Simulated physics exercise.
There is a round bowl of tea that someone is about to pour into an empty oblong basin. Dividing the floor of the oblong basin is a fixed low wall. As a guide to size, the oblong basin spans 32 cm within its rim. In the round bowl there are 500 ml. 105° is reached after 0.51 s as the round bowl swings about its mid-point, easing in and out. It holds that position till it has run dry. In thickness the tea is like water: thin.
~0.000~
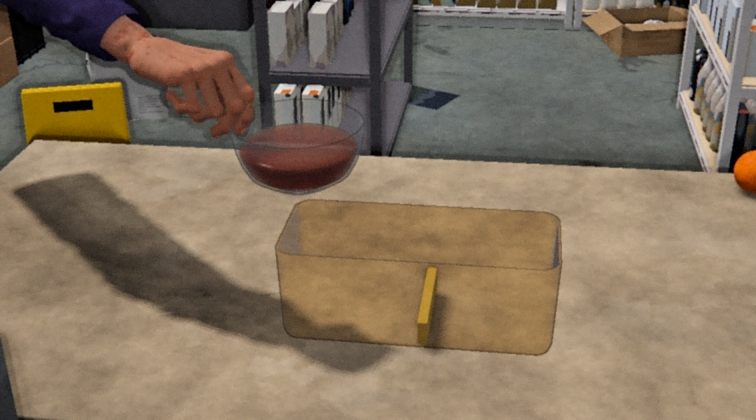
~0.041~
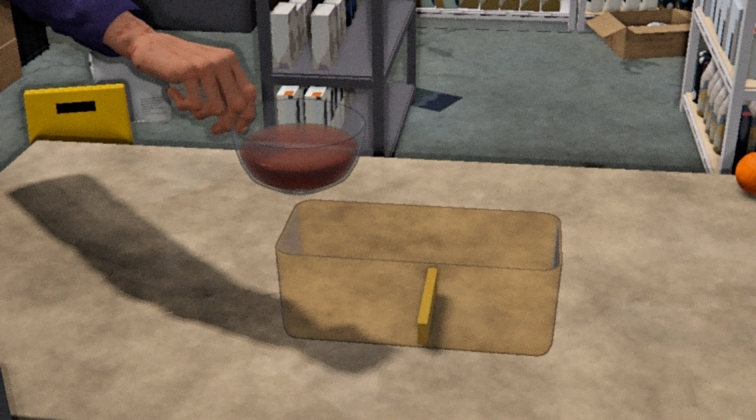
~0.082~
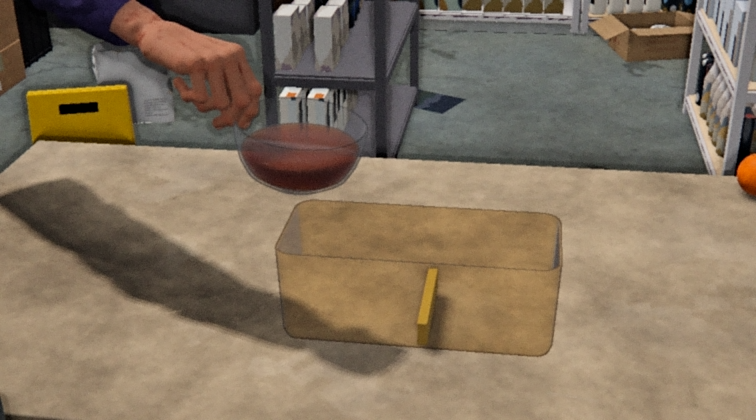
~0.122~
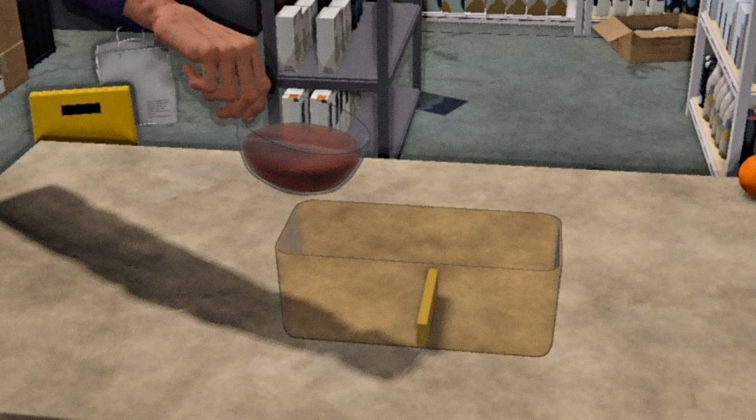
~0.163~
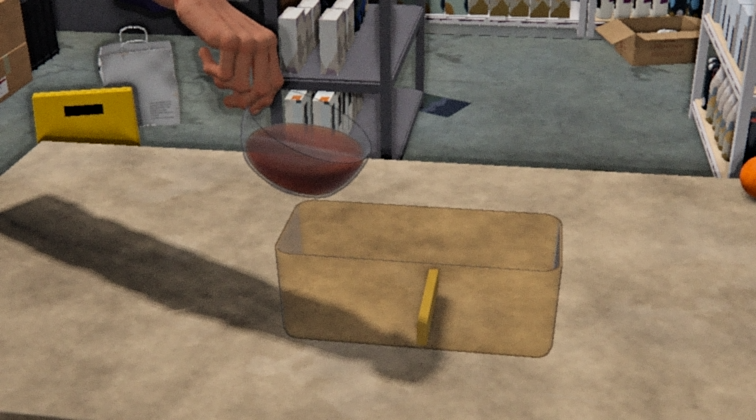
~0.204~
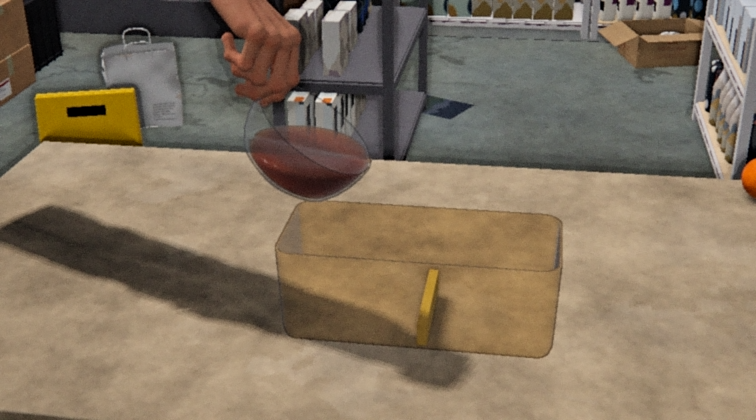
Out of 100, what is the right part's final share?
About 23 out of 100.
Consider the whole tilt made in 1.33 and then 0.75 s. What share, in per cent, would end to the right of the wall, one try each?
About 10 %, then about 15 %.
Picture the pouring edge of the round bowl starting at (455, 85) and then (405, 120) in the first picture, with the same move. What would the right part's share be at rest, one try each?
Respectively about 75 and 50 percent.
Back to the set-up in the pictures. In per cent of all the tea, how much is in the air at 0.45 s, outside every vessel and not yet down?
Some 22 % is the figure.
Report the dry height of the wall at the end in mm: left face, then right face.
Left side: Around 12 mm. Right side: Around 24 mm.
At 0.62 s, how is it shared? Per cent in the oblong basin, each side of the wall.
78 on the left and 12 on the right, roughly.
After 0.45 s the tilt is 101° and 13 per cent is still to pour, 66 is left of the wall and 0 right of it.
After 0.62 s the tilt is 105° and 1 per cent is still to pour, 78 is left of the wall and 13 right of it.
After 0.81 s the tilt is 105° and 1 per cent is still to pour, 73 is left of the wall and 22 right of it.
After 1.01 s the tilt is 105° and 0 per cent is still to pour, 74 is left of the wall and 23 right of it.
In the end 74 per cent lies left of the wall, 23 right of it and 3 outside.
